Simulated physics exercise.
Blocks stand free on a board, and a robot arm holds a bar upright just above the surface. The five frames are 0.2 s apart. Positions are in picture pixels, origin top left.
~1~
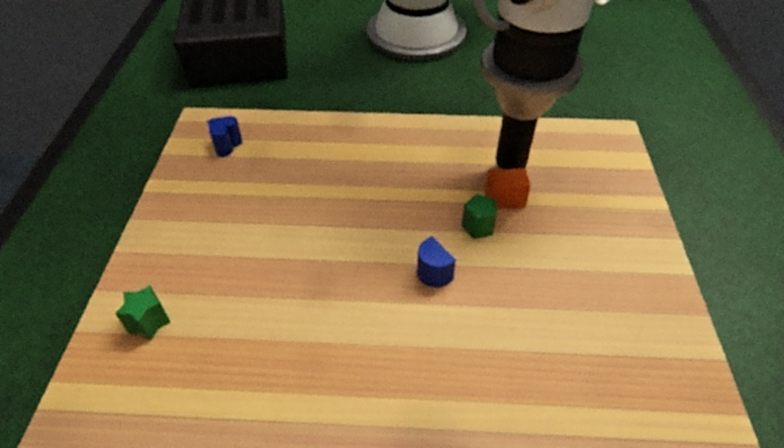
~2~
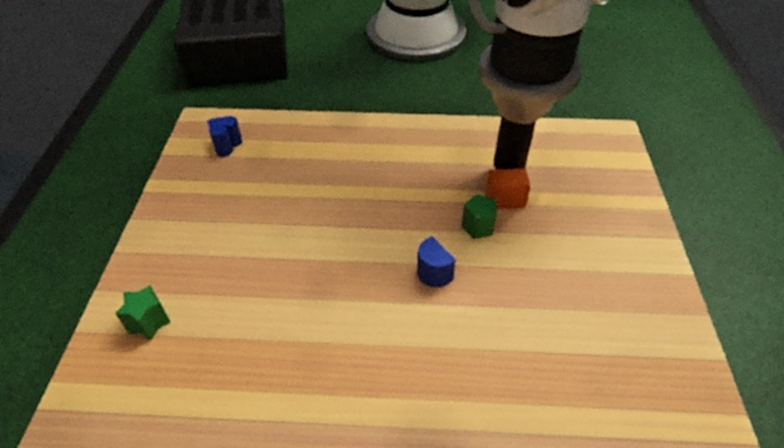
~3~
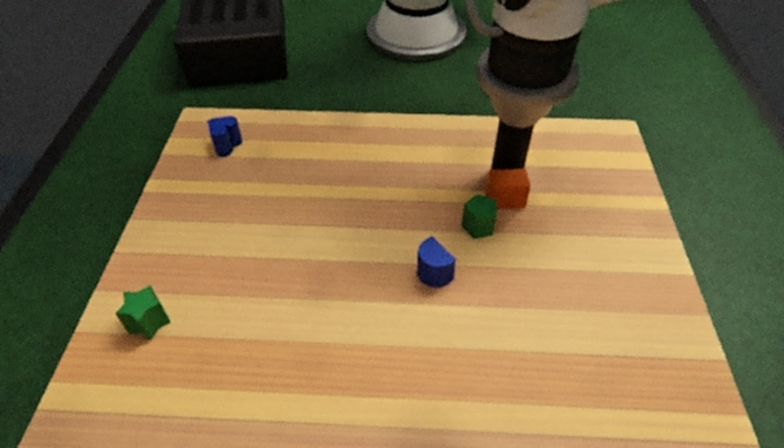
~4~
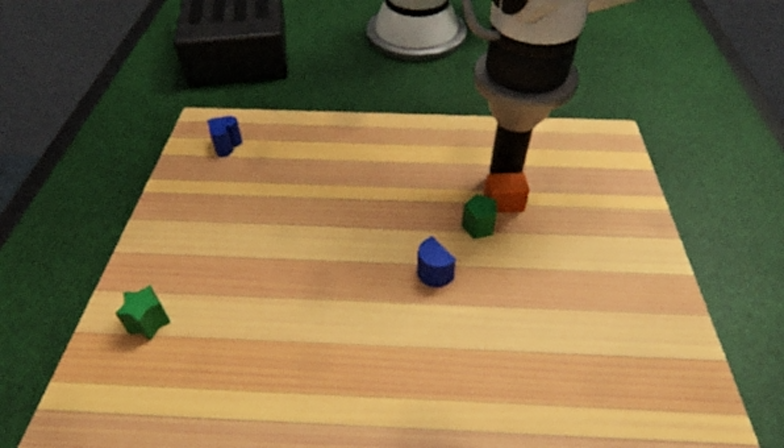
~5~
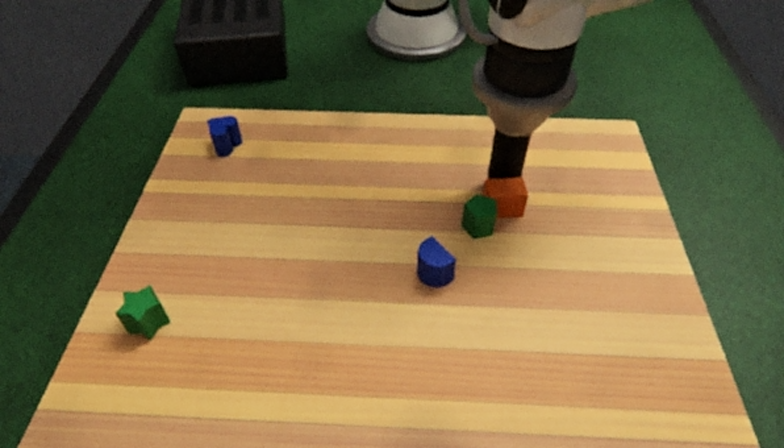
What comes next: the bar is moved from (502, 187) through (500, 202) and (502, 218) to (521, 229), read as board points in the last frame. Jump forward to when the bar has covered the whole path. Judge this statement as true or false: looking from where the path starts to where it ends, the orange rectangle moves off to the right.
That is true.
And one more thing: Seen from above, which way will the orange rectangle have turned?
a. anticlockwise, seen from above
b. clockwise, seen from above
Option b.
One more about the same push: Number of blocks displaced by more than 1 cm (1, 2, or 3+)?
Most likely two.
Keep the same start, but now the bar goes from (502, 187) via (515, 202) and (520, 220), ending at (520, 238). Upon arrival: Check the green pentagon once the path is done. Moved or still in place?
At the end of the path, it will have moved.
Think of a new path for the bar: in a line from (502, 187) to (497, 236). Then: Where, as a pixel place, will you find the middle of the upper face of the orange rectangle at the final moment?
Roughly at (498, 238).
On the path given first. Halfway along, bar at (500, 201); green pentagon at (466, 223), turned 20° clockwise; orange rectangle at (500, 211), turned 15° clockwise.
At the end, bar at (523, 220); green pentagon at (463, 227), turned 35° clockwise; orange rectangle at (503, 223), turned 40° clockwise.
